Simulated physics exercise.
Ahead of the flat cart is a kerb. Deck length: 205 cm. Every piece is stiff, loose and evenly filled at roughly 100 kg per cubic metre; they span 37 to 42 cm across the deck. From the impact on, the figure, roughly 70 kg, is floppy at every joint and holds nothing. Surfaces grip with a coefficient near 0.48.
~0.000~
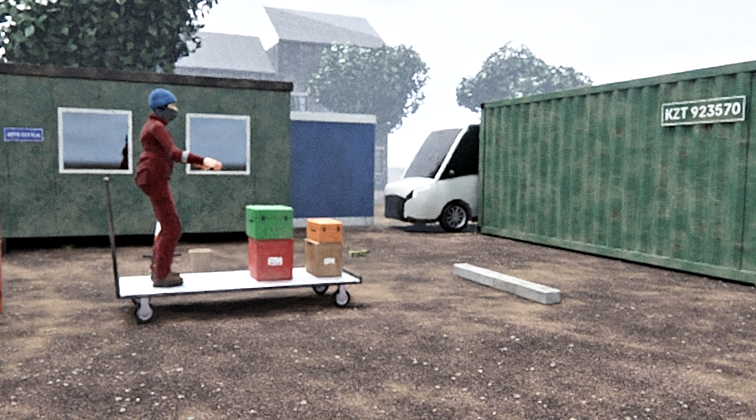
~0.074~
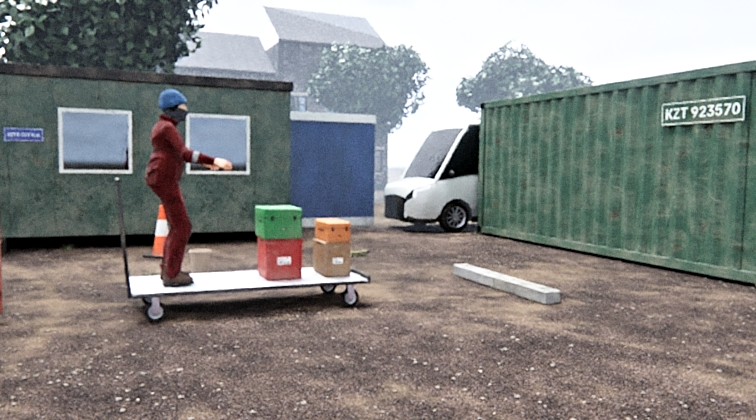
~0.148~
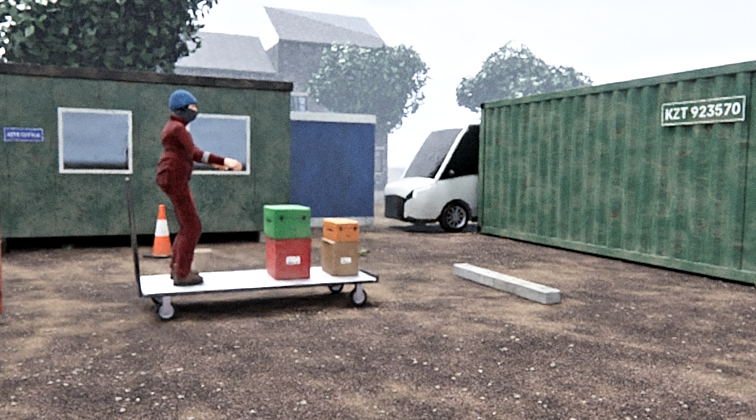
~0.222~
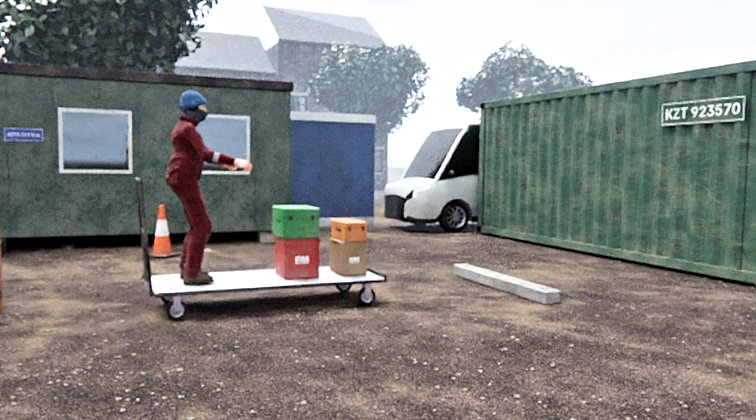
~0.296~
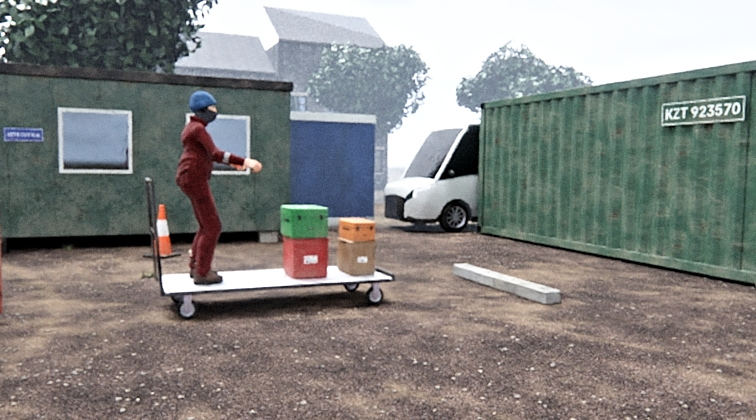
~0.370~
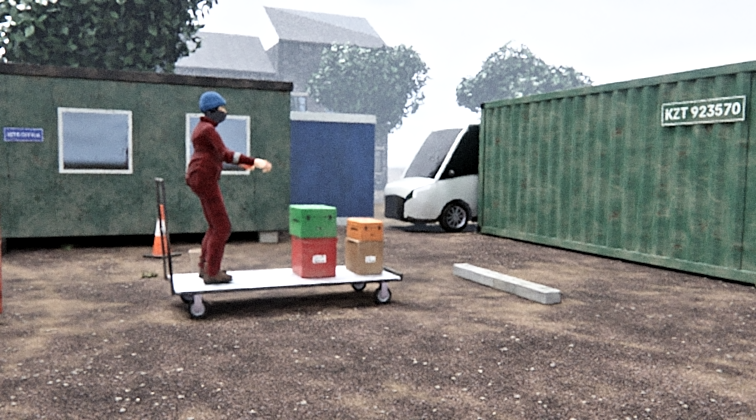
In a dirt yard between green containers, a flat cart rolled slowly to the right, carrying stacked boxes and a person in dark red and a blue hat who stood with arms held out in front.
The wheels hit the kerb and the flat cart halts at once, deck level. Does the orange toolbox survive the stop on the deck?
In the end the orange toolbox keeps its place on the deck.
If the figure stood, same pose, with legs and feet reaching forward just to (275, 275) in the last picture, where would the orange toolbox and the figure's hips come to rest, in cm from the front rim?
Then orange 20 past, hips 110 behind.
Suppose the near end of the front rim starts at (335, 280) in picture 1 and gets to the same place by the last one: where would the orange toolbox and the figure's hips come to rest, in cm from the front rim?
In that case orange 80 past, hips 140 behind.
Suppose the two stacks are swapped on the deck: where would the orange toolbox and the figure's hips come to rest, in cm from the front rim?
Then orange 50 behind, hips 140 behind.
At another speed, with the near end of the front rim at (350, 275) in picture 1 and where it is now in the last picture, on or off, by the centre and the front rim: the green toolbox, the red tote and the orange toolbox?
Then green on, red on, orange off.
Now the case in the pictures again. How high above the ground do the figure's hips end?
About 60 cm.
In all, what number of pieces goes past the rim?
0 of them.
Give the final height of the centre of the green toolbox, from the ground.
About 75 cm.
After 1.58 s the deck stops.
After 2.13 s the orange toolbox is 8 cm behind the rim, tilted 0°, near (496, 226) in the last picture's view.
After 2.58 s the orange toolbox is 7 cm behind the rim, tilted 0°, near (497, 226) in the last picture's view.
Final state at 2.8 s, nothing is past the rim; behind it, orange toolbox, brown tote, green toolbox, red tote and the figure's hips.
